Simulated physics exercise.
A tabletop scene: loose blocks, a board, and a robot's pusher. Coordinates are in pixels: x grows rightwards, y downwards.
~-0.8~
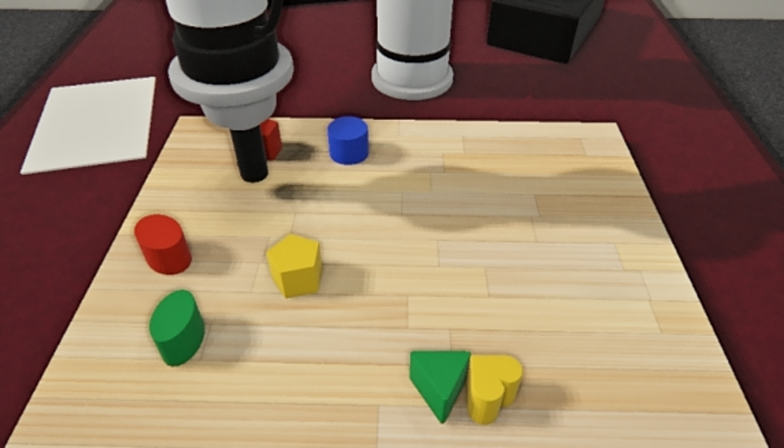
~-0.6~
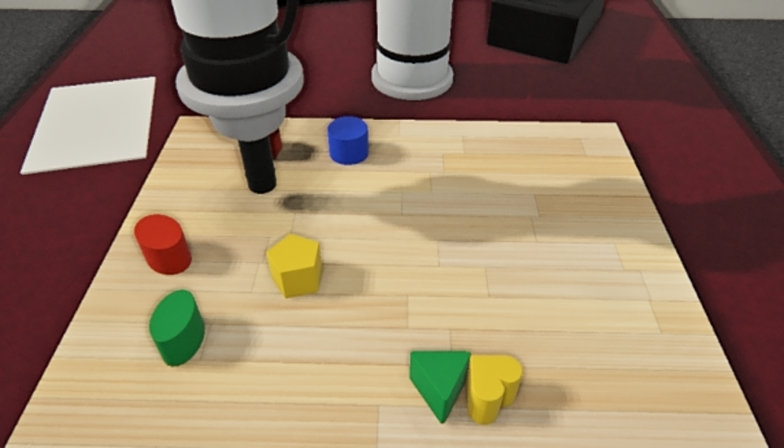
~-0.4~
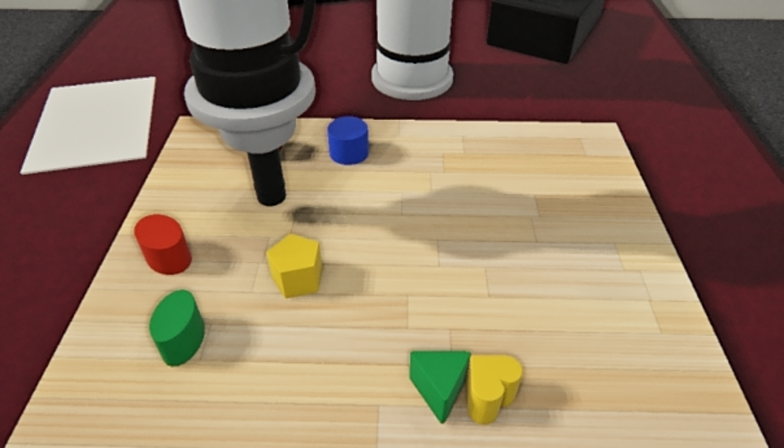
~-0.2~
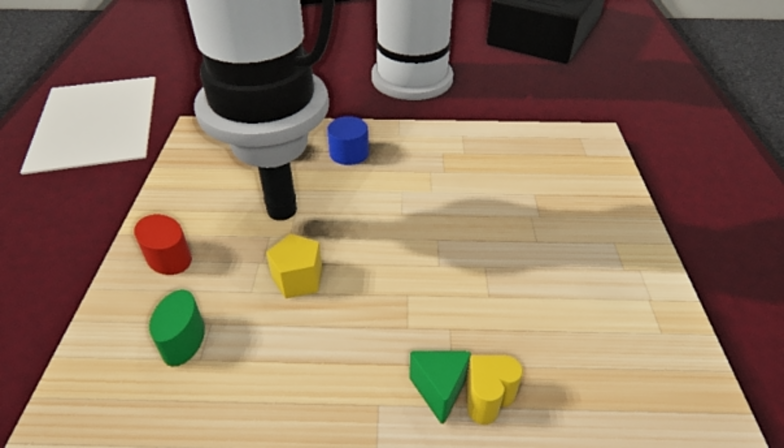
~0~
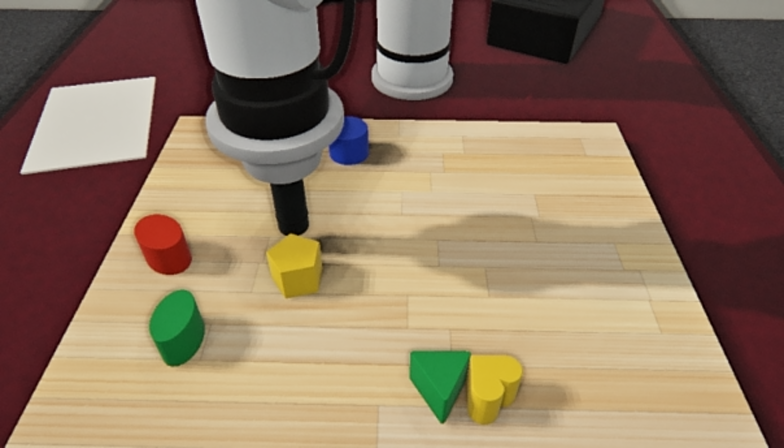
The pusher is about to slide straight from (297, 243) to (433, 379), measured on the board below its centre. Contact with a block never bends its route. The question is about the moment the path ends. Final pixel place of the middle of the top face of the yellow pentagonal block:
It is at (296, 270).
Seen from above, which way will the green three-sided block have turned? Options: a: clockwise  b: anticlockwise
b
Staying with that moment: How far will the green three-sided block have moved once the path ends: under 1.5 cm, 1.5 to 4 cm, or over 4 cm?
Goes 1.5 to 4 cm.
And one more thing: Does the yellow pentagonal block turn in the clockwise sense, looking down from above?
The answer is yes.
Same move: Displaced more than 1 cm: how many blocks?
Once the path ends, two blocks will have shifted.
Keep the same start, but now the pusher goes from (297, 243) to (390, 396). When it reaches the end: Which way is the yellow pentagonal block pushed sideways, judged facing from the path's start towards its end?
It is displaced to the right.
What follows on the original path. One third of the way, pusher at (336, 266); yellow pentagonal block at (296, 270), turned 25° clockwise.
Two thirds of the way, pusher at (383, 311); yellow pentagonal block at (296, 270), turned 25° clockwise.
At the end, pusher at (435, 364); yellow pentagonal block at (296, 270), turned 25° clockwise; green three-sided block at (457, 385), turned 30° anticlockwise; yellow heart at (498, 375).
